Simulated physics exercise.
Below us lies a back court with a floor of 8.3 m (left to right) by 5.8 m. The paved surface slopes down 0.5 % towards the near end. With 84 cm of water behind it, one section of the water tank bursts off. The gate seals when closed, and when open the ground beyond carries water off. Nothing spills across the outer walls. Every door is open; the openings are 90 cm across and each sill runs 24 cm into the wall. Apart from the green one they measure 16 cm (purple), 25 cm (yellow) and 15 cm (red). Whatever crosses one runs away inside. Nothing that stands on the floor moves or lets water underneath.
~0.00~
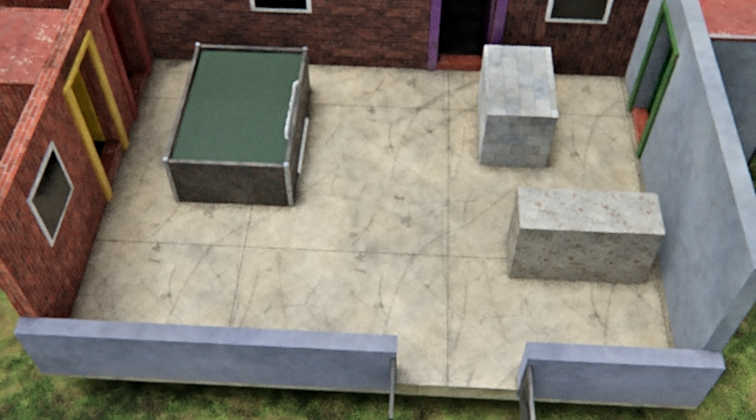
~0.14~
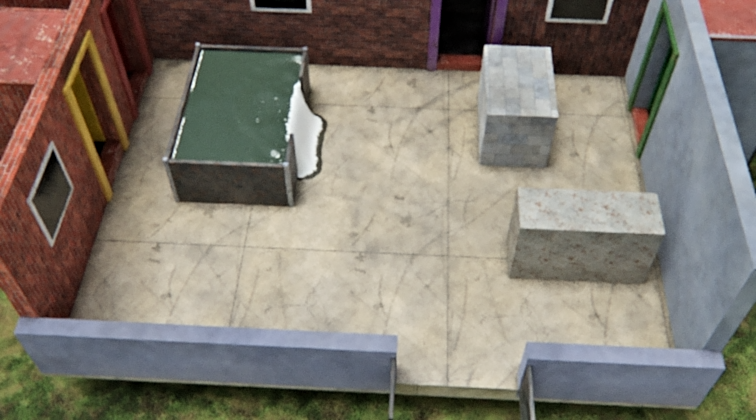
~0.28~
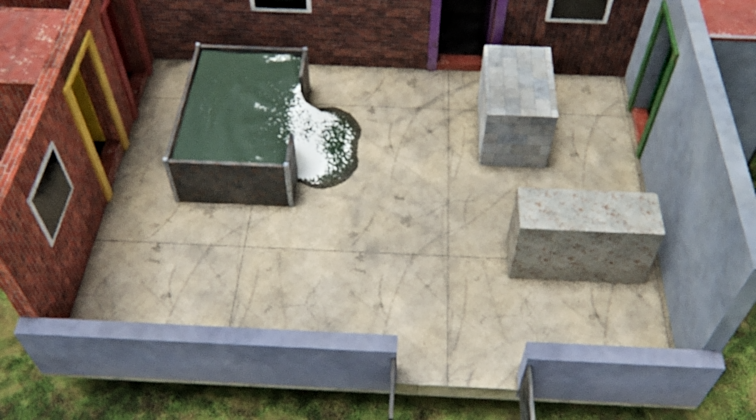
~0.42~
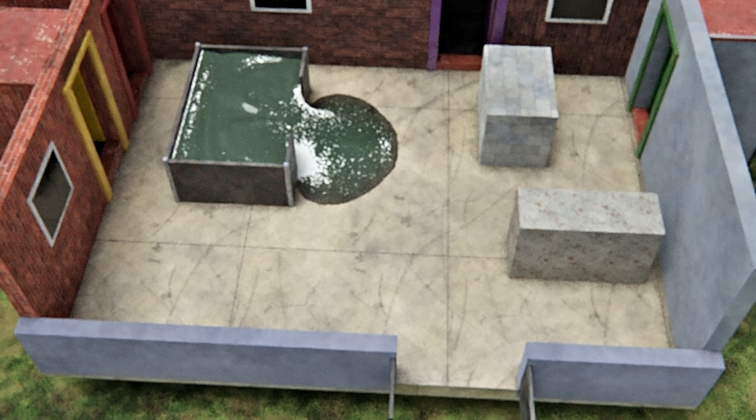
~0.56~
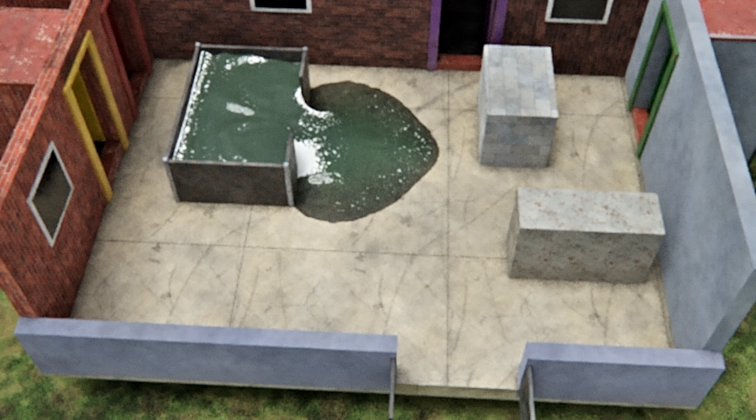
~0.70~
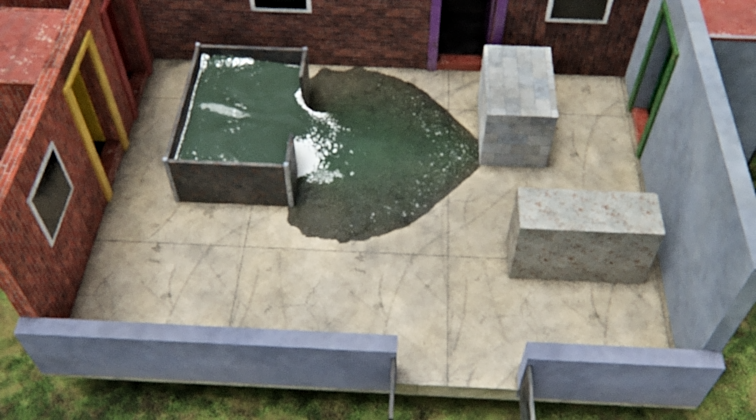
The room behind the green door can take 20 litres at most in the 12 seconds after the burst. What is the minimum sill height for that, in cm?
About 17 cm.
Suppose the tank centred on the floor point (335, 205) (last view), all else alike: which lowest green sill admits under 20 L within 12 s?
Then roughly 14.0 cm.
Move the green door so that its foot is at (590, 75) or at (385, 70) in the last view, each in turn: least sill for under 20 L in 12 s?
About 15 and 10.0 cm.
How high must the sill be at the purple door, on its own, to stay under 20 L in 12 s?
Roughly 30 cm at purple.
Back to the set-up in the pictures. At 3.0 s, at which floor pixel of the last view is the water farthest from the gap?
Near (681, 381).
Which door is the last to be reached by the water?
Last comes the yellow one.
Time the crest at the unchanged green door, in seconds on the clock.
Near 3.4 s.
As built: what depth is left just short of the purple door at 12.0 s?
About 6.5 cm.
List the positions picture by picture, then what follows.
The first frame shows the water tank at (240, 106) is whole and still, 84 cm deep; the green door at (651, 87) is dry.
In the second frame, the front is at (316, 170), 0.3 m from the gap at (297, 130); 0.3 m2 of floor is wet, 84 cm left at the back.
In the third frame, the gap is at (297, 133), the front 0.9 m out at (350, 169); the back of the water tank holds 82 cm.
In the fourth frame, water pours out at (298, 133) and has run 1.5 m, to (393, 159); about 10 cm deep outside, 75 cm at the back.
In the fifth frame, the front is at (434, 155), 2.2 m from the gap at (297, 133); 4.6 m2 of floor is wet, 71 cm left at the back.
In the sixth frame, the gap is at (297, 133), the front 2.9 m out at (479, 163); the back of the water tank holds 71 cm; 2.6 m in a straight line remain to the green door at (651, 87).
After 1.4 s water covers 35 % of the floor, deepest (46 cm) near (304, 150); it has not reached the green door.
After 3.0 s water covers 55 % of the floor, deepest (32 cm) near (652, 227); 19 cm at the green door, 2 litres in over its 11 cm sill.
After 12.0 s water covers 95 % of the floor, deepest (12 cm) near (681, 381); 6 cm at the green door, 83 litres in over its 11 cm sill.
At the green door as built, the water arrived by 2.6 s and peaked near 20 cm at 3.4 s.
Run again over the same 12 s with other heights there, 50 litres in over 13.5 cm, 10 litres over 18.5 cm. The limit of 20 litres is kept from about 17 cm up.
